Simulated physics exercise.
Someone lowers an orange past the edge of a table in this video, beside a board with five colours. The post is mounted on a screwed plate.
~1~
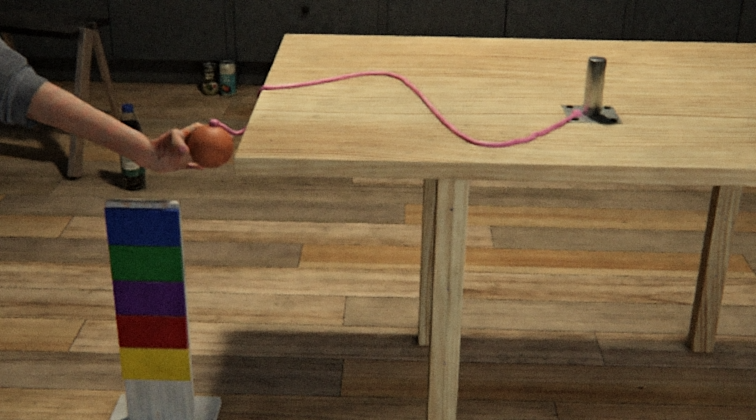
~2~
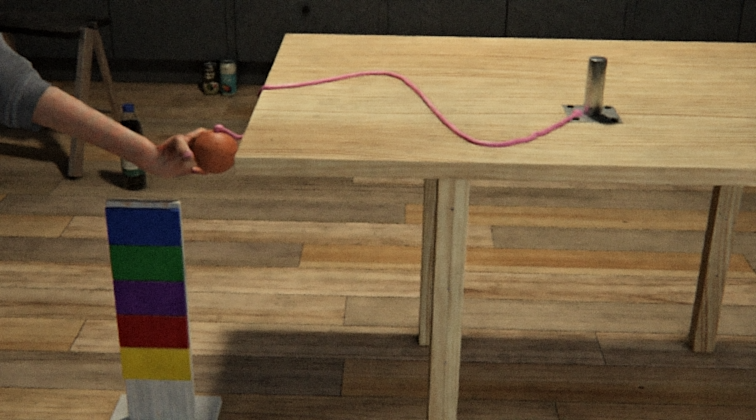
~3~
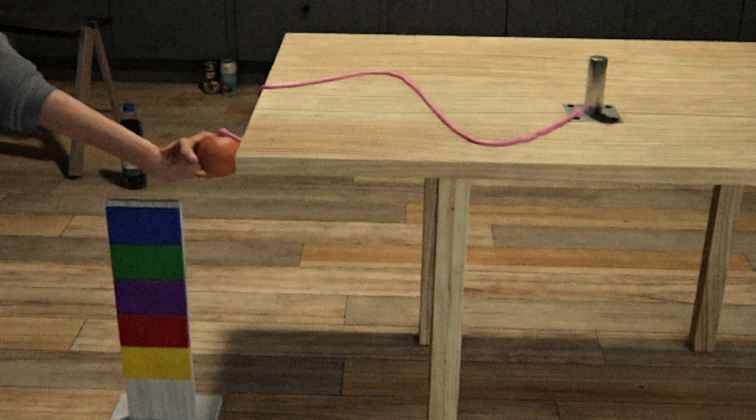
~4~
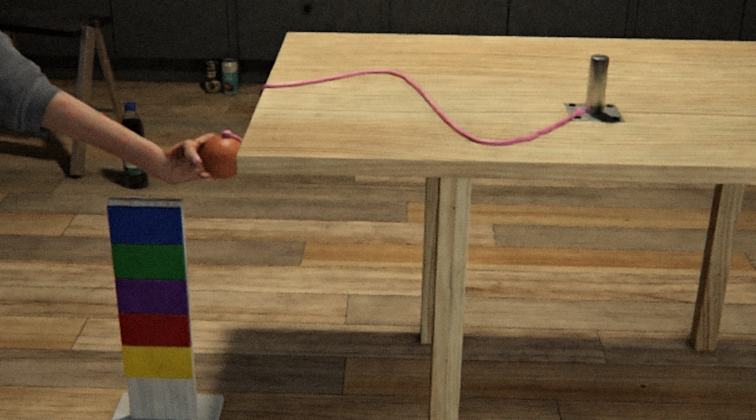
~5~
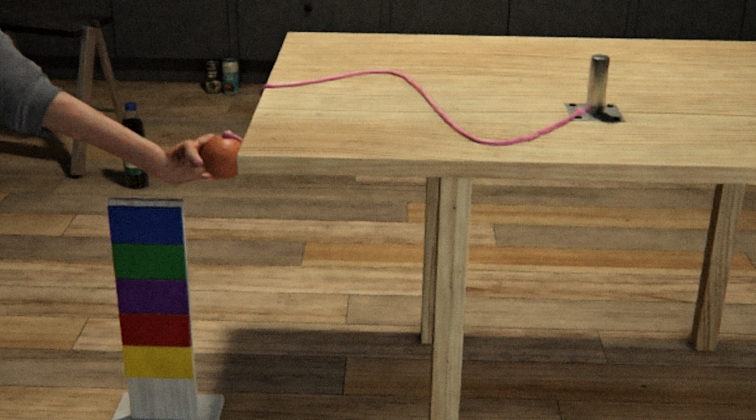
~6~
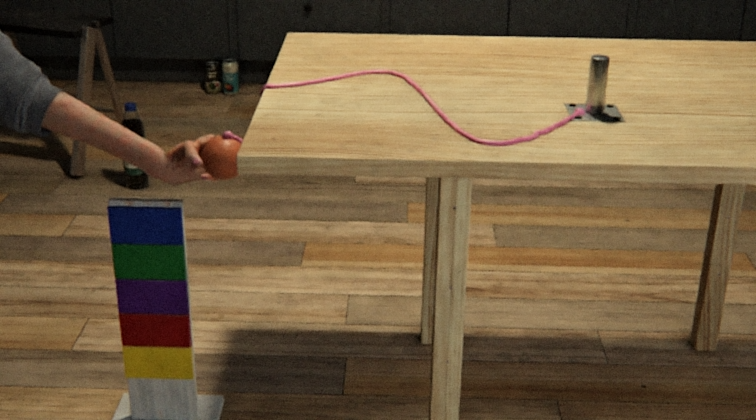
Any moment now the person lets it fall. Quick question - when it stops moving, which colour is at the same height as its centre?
I would say yellow.
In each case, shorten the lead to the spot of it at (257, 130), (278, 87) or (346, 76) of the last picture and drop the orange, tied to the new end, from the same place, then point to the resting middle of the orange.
The three cuts give roughly (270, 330), (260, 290) and (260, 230) respectively.
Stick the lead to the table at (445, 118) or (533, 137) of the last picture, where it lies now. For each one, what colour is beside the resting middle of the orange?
Purple, then red.
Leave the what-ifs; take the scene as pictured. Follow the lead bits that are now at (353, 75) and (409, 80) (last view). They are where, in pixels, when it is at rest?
Near (259, 210) and (256, 138).
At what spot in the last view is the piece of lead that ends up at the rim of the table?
The point sits close to (418, 88).
Early on, orange near (240, 343); level with red.
Midway, orange near (284, 390); level with yellow.
Near the end, orange near (258, 384); level with yellow.
Finally, orange near (268, 388); level with yellow. Its middle rests at the yellow band.
